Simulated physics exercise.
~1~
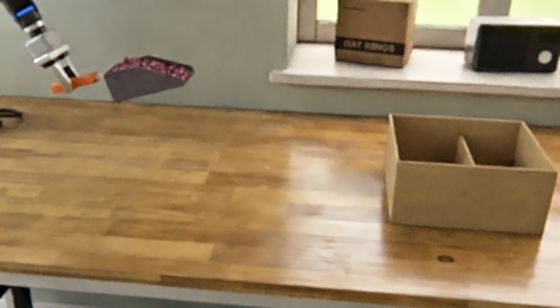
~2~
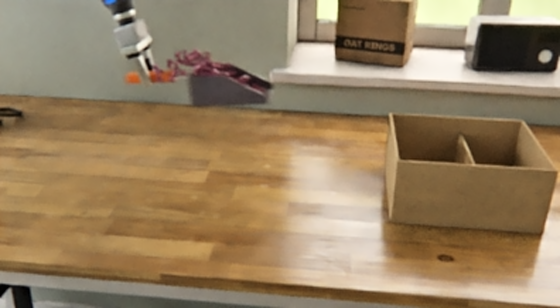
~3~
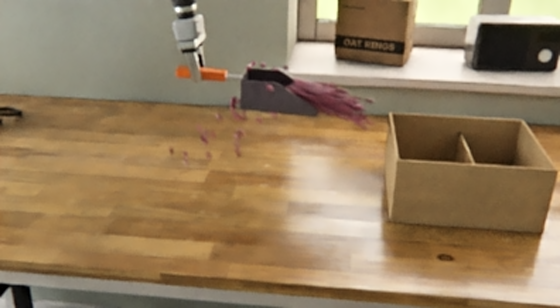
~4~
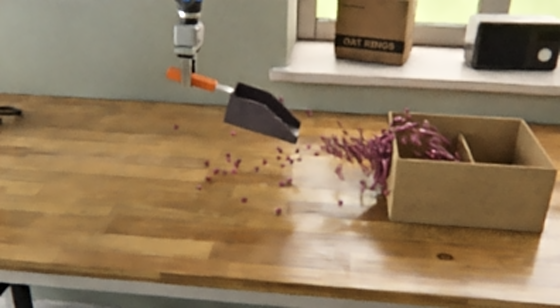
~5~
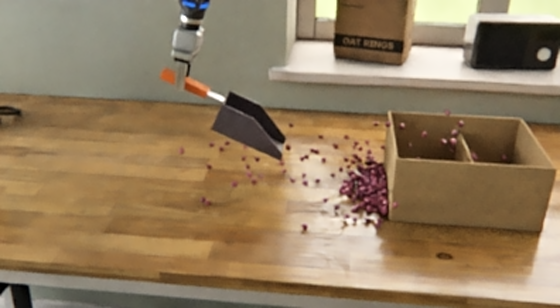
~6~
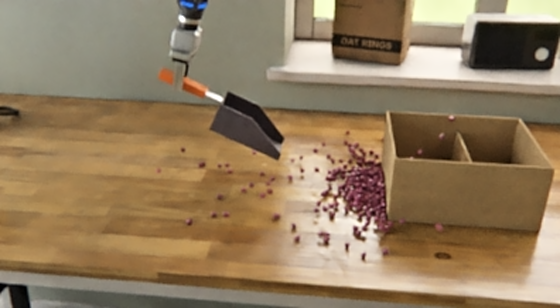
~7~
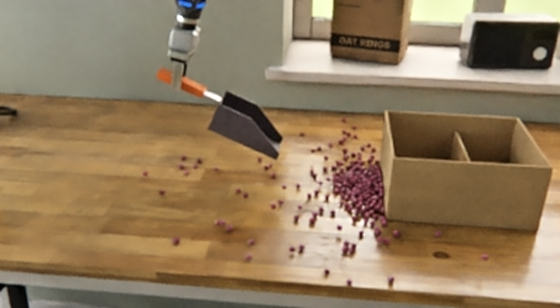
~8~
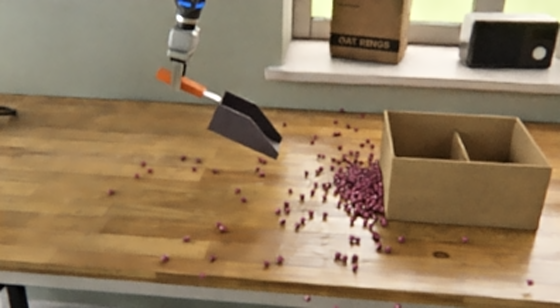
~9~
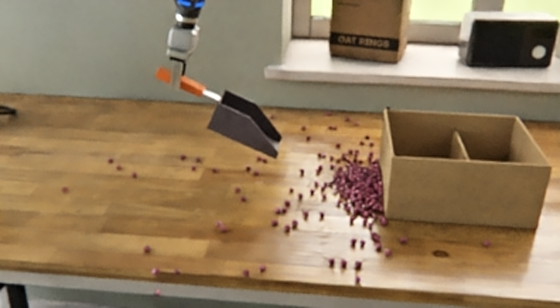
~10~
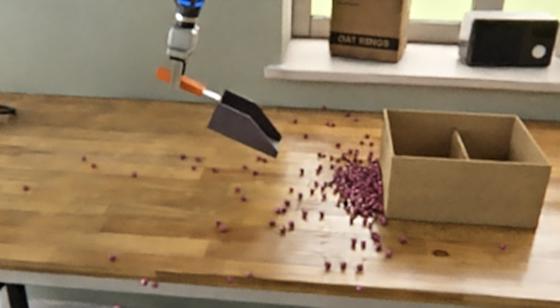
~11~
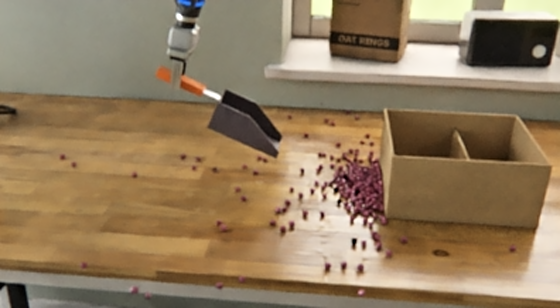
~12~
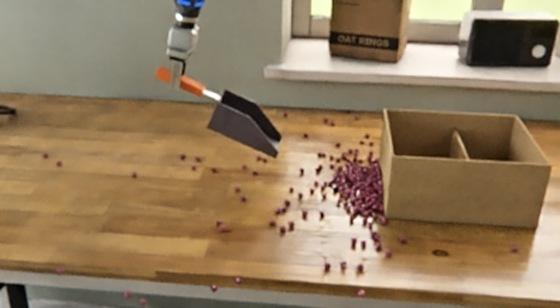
A robot arm swings a scoop right and flings purple beads, many missing the box.
